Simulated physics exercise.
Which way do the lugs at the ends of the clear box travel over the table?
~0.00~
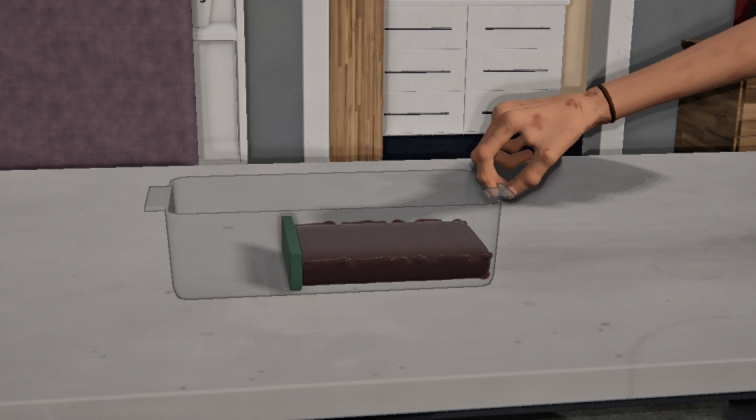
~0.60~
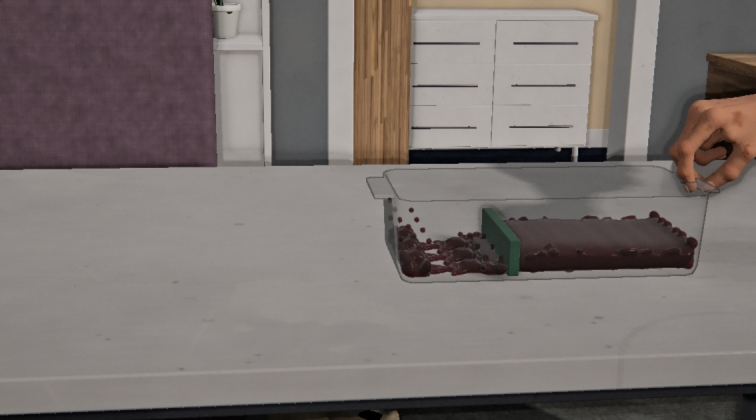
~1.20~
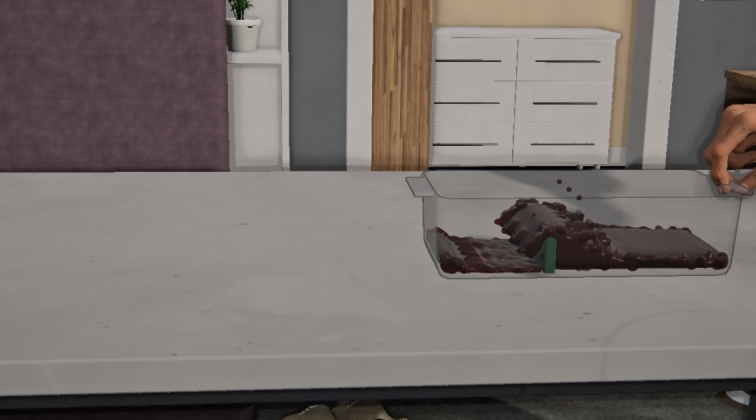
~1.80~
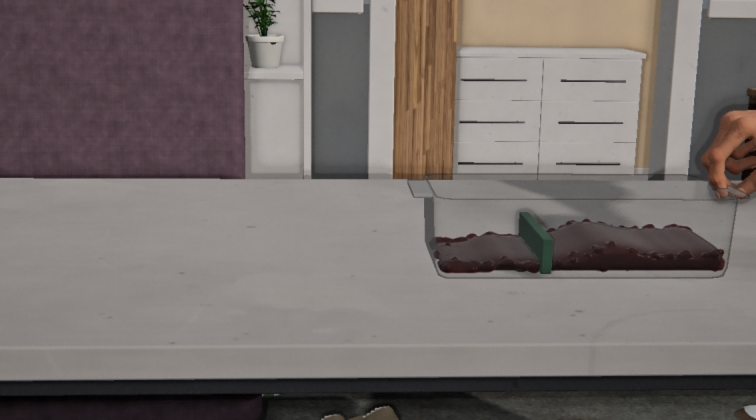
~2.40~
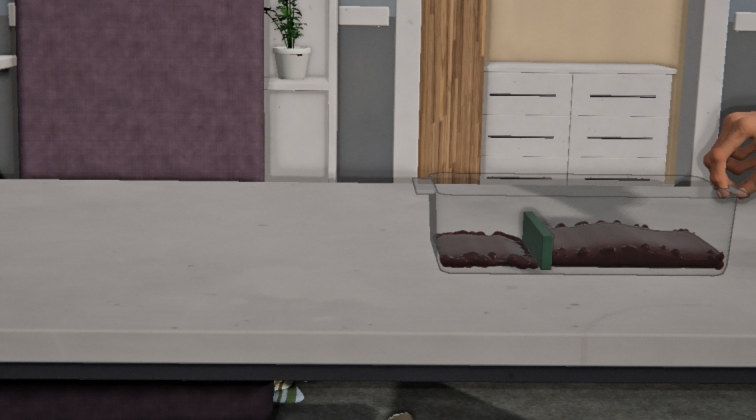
The lugs move to the right, along with the box as the hand pulls it.
